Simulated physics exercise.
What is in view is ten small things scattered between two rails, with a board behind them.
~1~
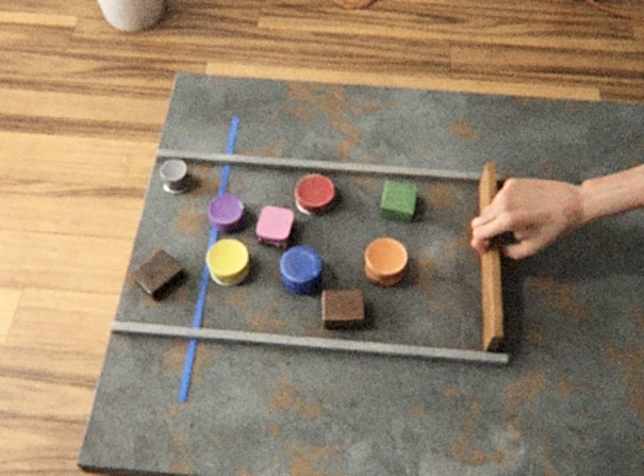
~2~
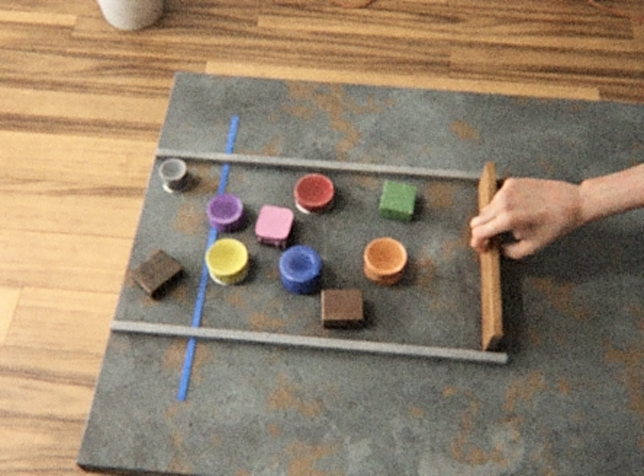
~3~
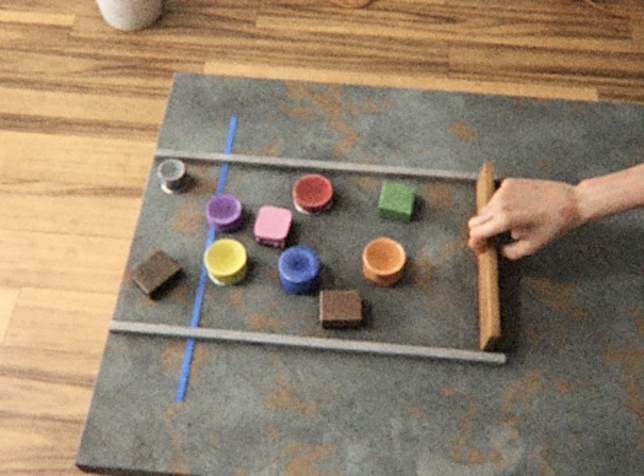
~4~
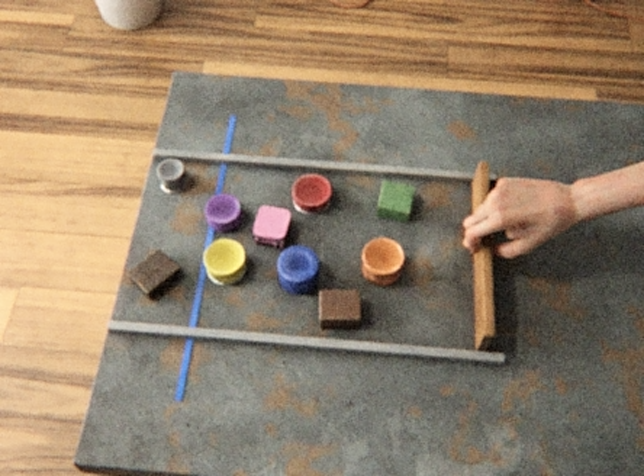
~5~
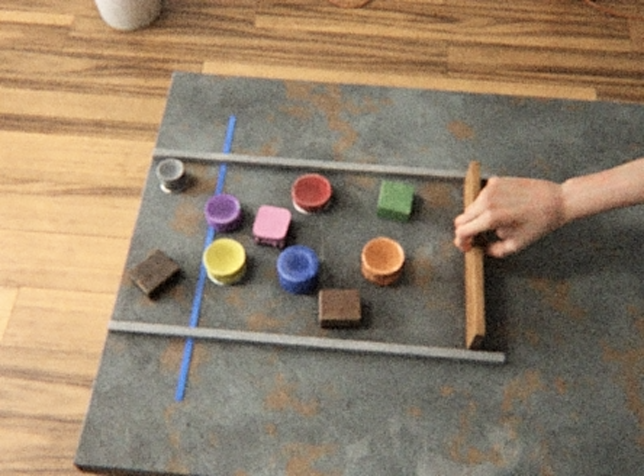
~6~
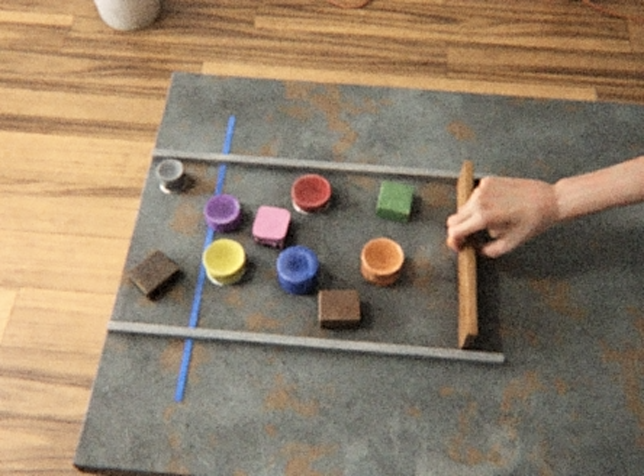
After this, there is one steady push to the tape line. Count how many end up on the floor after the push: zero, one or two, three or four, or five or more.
Well, what drops off the end works out to one or two of them.
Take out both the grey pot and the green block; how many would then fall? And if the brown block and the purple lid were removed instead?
Counts - first: 0; second: 1.
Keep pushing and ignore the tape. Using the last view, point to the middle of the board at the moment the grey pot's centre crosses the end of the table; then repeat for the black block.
Near (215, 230), then near (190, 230).
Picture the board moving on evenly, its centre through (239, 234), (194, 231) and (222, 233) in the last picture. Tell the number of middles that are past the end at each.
Result per place: 0; 2; 0.
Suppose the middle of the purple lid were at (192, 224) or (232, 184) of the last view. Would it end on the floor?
Place by place, it holds its place, then goes down.
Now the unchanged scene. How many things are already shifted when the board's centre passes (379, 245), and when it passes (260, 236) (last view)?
Answer - first 2, then 8.
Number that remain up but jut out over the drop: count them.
It totals 2.
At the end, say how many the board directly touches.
Total: 4.
Soon after, none off yet; grey pot at rest near (172, 176); black block at rest near (154, 275); purple lid at rest near (224, 213).
After that, none off yet; grey pot at rest near (170, 176); black block moving near (148, 278); purple lid displaced about its own width near (180, 202).
In the end, the number that fall off is one or two; gone, grey pot.
